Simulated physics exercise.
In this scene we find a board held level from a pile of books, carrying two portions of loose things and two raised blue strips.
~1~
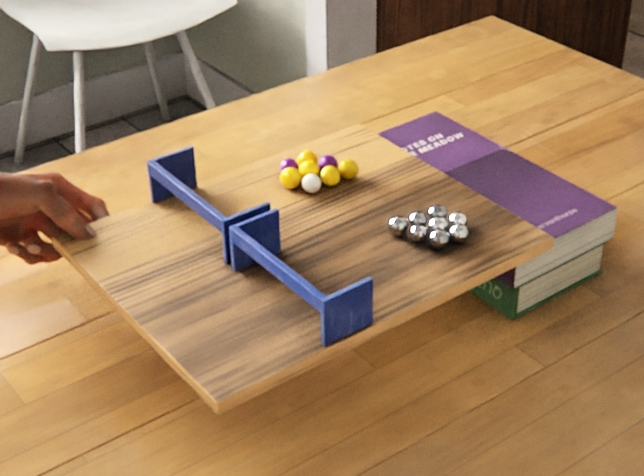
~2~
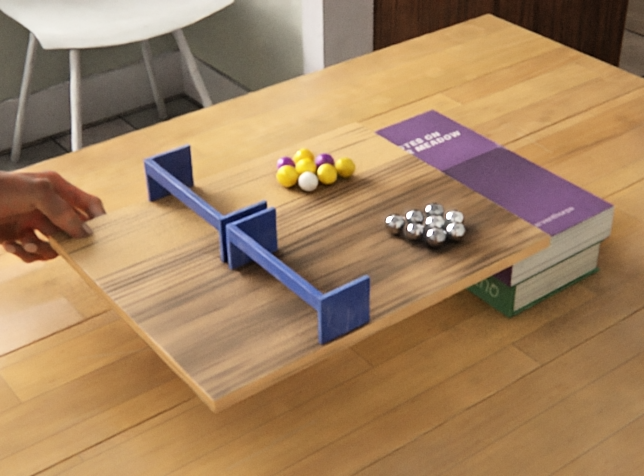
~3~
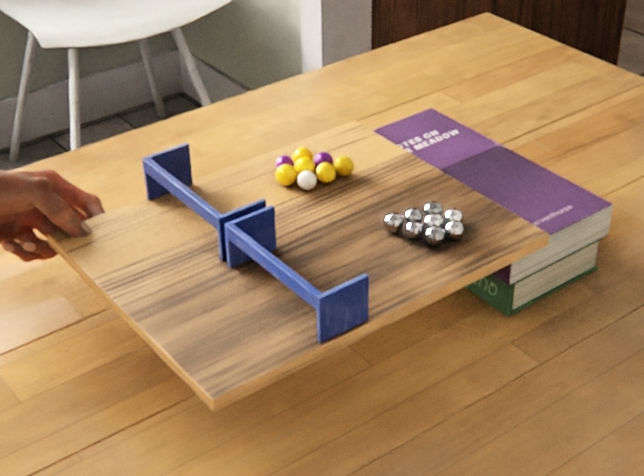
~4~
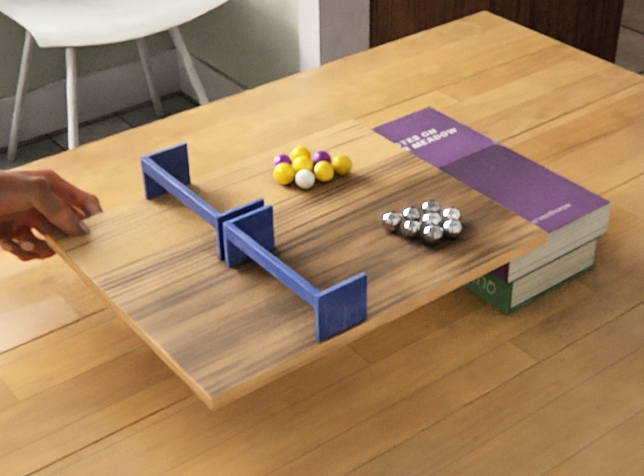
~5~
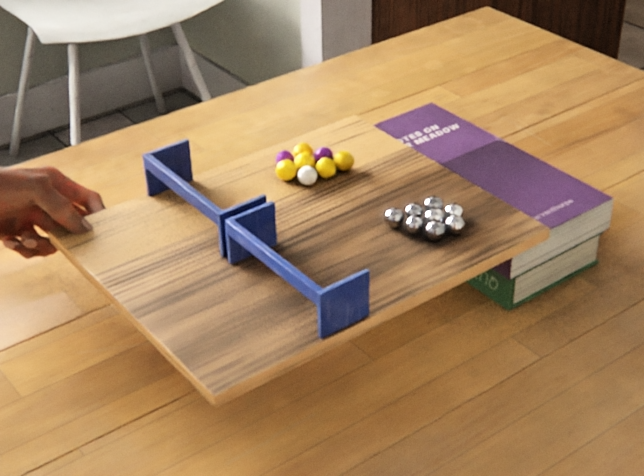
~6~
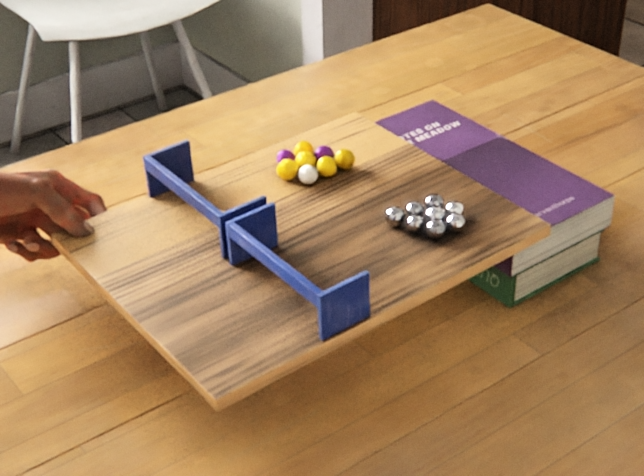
At first, a hand at the left holds a wooden board level, its other end resting on a pile of books, with two blue barriers, some yellow, purple and white balls, and a cluster of steel balls on top. The hand keeps its grip, the board barely shifts, and both clusters stay put.
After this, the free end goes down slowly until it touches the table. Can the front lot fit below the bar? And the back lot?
One by one: I reckon the front lot clears it fine. I reckon the back lot clears it fine.
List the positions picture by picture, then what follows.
The first picture shows held end of the board at (222, 396), level; book pile at (471, 191), about a quarter as high as the board is long; front lot at (438, 227), a few steel balls; back lot at (310, 171), a few gumballs; front gate at (277, 268), its slot higher than a piece; back gate at (187, 196), its slot higher than a piece.
The second picture shows held end of the board at (219, 395), level; back lot at (306, 169).
The third picture shows held end of the board at (218, 393), level; front lot at (434, 223).
The fourth picture shows held end of the board at (217, 392), level; back lot at (303, 167).
The fifth picture shows held end of the board at (219, 389), level; front lot at (435, 218).
The sixth picture shows held end of the board at (221, 393), down by 1°; book pile at (468, 179); front lot at (435, 216), not moving; back lot at (306, 162), not moving; front gate at (274, 263); back gate at (183, 191).
Then, 0.26 s past the last view, board sloping at 5°; front lot where it was; back lot where it was.
Then, 0.60 s past the last view, board sloping at 11°; front lot on its way down; back lot on its way down.
Then, 0.96 s past the last view, board resting at 13°; front lot all past its gate; back lot all past its gate.
Finally, board resting at 13°; front lot all past its gate; back lot all past its gate.
